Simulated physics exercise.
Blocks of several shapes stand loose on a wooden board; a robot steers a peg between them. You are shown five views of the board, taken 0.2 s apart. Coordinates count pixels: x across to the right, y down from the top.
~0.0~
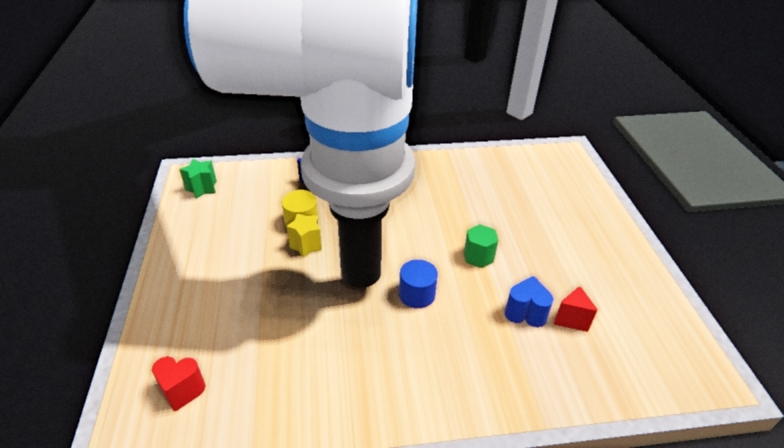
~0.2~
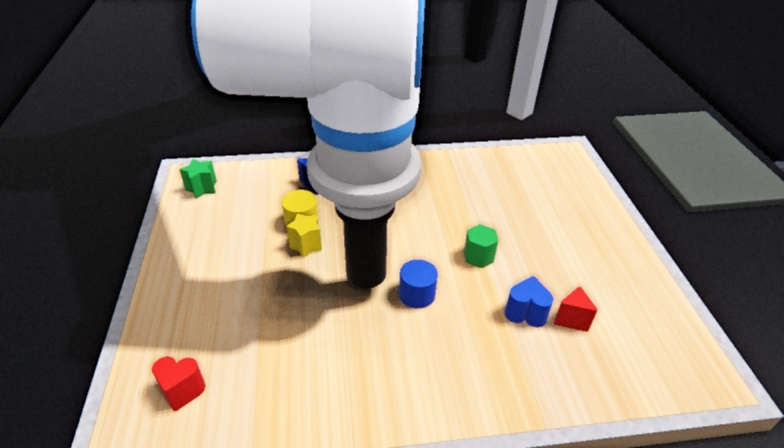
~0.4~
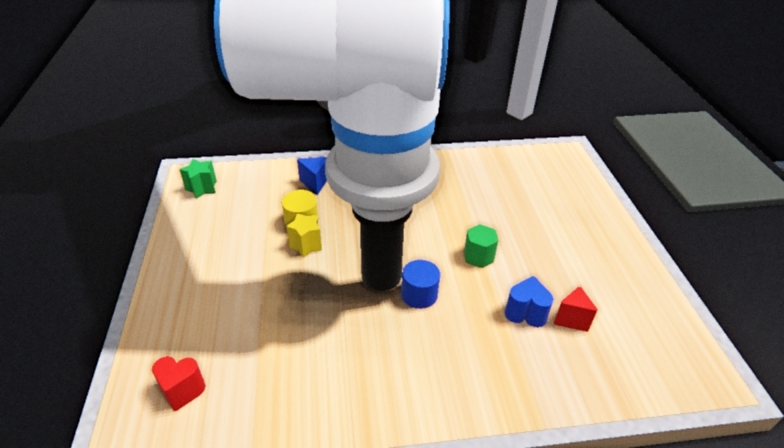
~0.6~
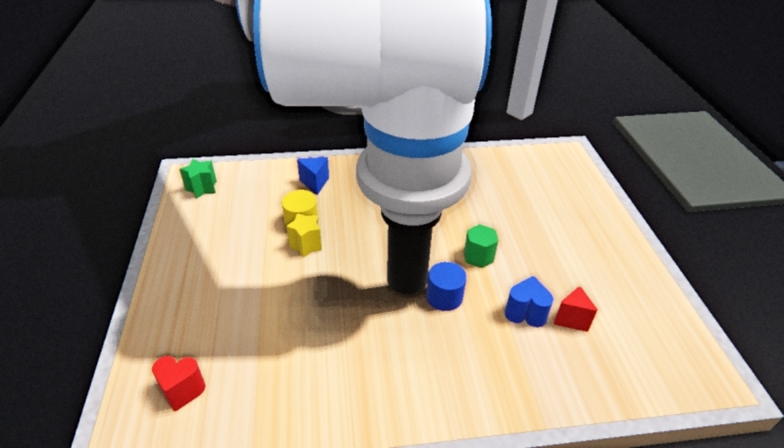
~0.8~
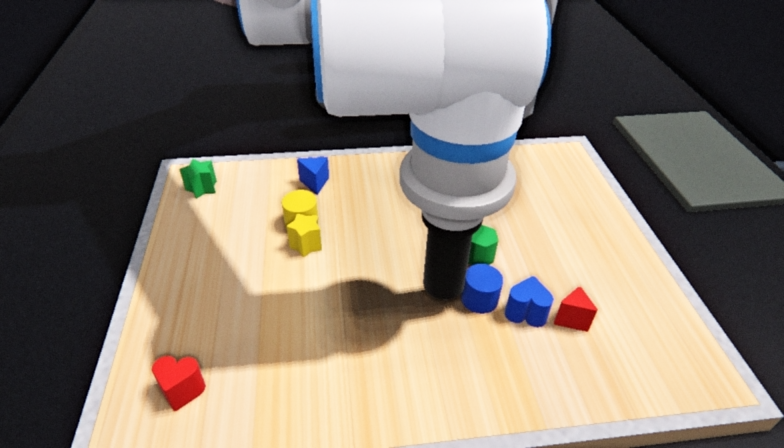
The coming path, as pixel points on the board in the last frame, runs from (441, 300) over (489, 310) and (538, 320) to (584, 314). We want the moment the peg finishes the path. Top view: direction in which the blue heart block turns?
From the top, the block rotates clockwise.
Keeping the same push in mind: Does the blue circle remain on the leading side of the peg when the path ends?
It seems not.
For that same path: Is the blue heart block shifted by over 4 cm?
Final answer: Yes.
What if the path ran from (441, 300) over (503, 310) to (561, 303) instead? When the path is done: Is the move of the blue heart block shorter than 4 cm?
I believe not.
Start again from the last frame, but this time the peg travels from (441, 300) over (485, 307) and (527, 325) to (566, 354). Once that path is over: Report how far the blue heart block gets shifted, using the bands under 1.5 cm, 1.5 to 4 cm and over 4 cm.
The block winds up beyond 4 cm from where it is now.
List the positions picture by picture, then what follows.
The first picture shows peg tip at (361, 273); block tops, green hexagon at (483, 235); blue circle at (419, 272); blue heart block at (532, 292); red triangular block at (580, 299).
The second picture shows peg at (366, 274); blocks unchanged.
The third picture shows peg at (382, 276); blue circle at (421, 273).
The fourth picture shows peg at (407, 280); blue circle at (448, 275).
The fifth picture shows peg at (443, 284); green hexagon at (483, 235); blue circle at (484, 277); blue heart block at (532, 292); red triangular block at (580, 299).
What follows on the original path. One third of the way, peg at (495, 295); blue circle at (528, 274); blue heart block at (549, 299); red triangular block at (585, 301), turned 25° anticlockwise.
Two thirds of the way, peg at (545, 305); blue circle at (551, 269); blue heart block at (592, 309); red triangular block at (615, 302), turned 65° anticlockwise.
At the end, peg at (590, 299); green hexagon in place; blue circle at (557, 267); blue heart block at (637, 312), turned 30° clockwise; red triangular block at (662, 306), turned 50° anticlockwise.
